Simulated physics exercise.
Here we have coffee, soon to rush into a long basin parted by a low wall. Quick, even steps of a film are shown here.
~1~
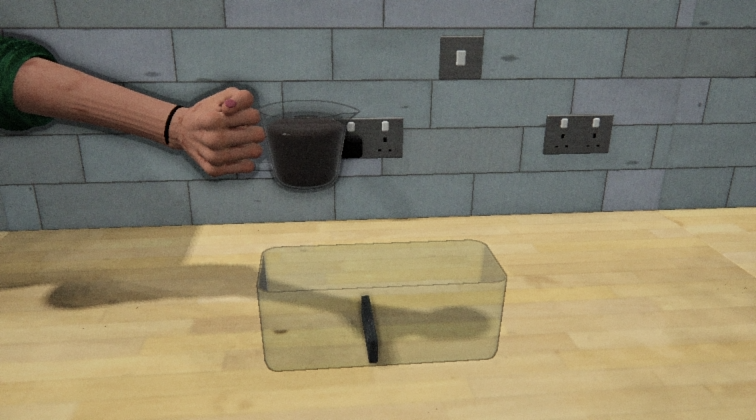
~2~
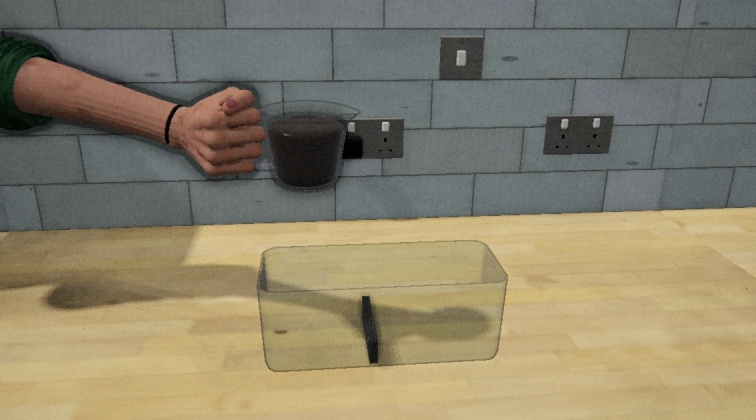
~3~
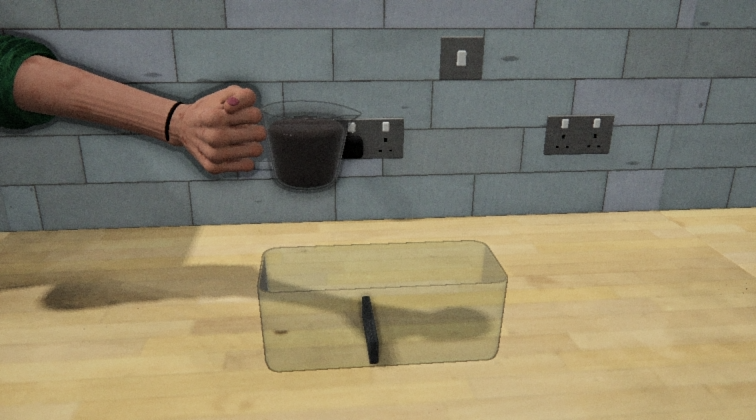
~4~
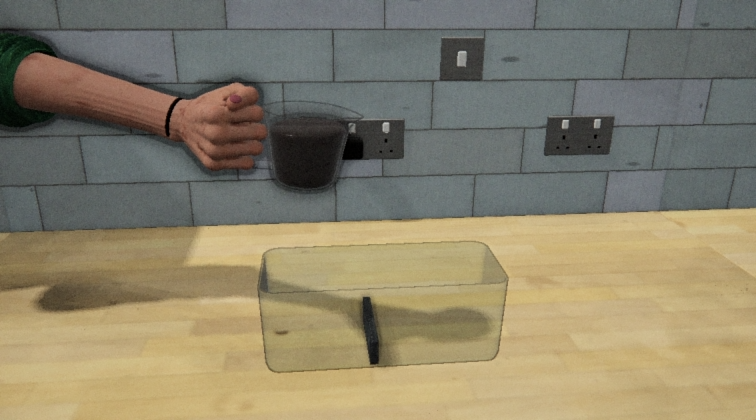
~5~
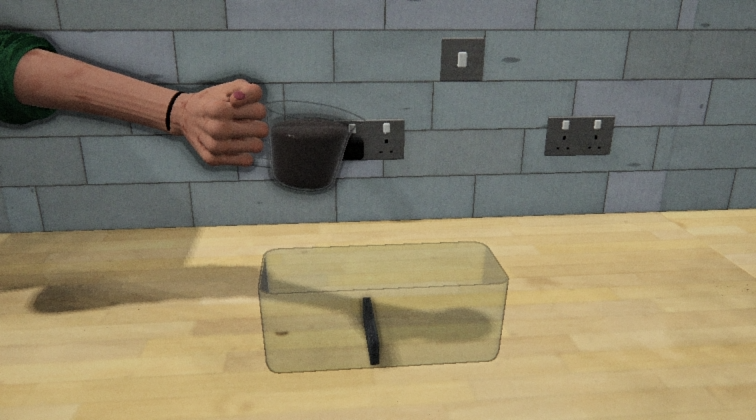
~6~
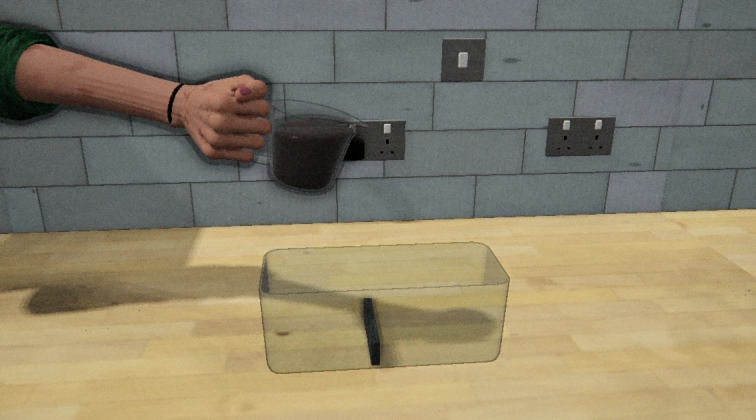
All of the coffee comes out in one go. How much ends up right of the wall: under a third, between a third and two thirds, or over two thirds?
Over two thirds.
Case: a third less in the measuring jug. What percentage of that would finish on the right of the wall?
My estimate is about 85 percent.
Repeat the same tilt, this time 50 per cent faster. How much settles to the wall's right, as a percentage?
Near 85 %.
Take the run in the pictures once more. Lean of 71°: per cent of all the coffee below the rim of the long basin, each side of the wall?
I'd put the left part near 0 per cent and the right part near 10.
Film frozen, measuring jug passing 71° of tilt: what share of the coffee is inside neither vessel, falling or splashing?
Around 25 in a hundred.
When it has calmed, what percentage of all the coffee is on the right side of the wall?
Near 90 in a hundred.
A moment on, the measuring jug is tipped part way and 65 per cent is still to pour, 0 is left of the wall and 8 right of it.
Next, the measuring jug is tipped right over and 6 per cent is still to pour, 4 is left of the wall and 76 right of it.
Then the measuring jug is tipped right over and 0 per cent is still to pour, 9 is left of the wall and 89 right of it.
Later the measuring jug is tipped right over and 0 per cent is still to pour, 9 is left of the wall and 89 right of it.
At rest 9 per cent lies left of the wall, 89 right of it and 1 outside.
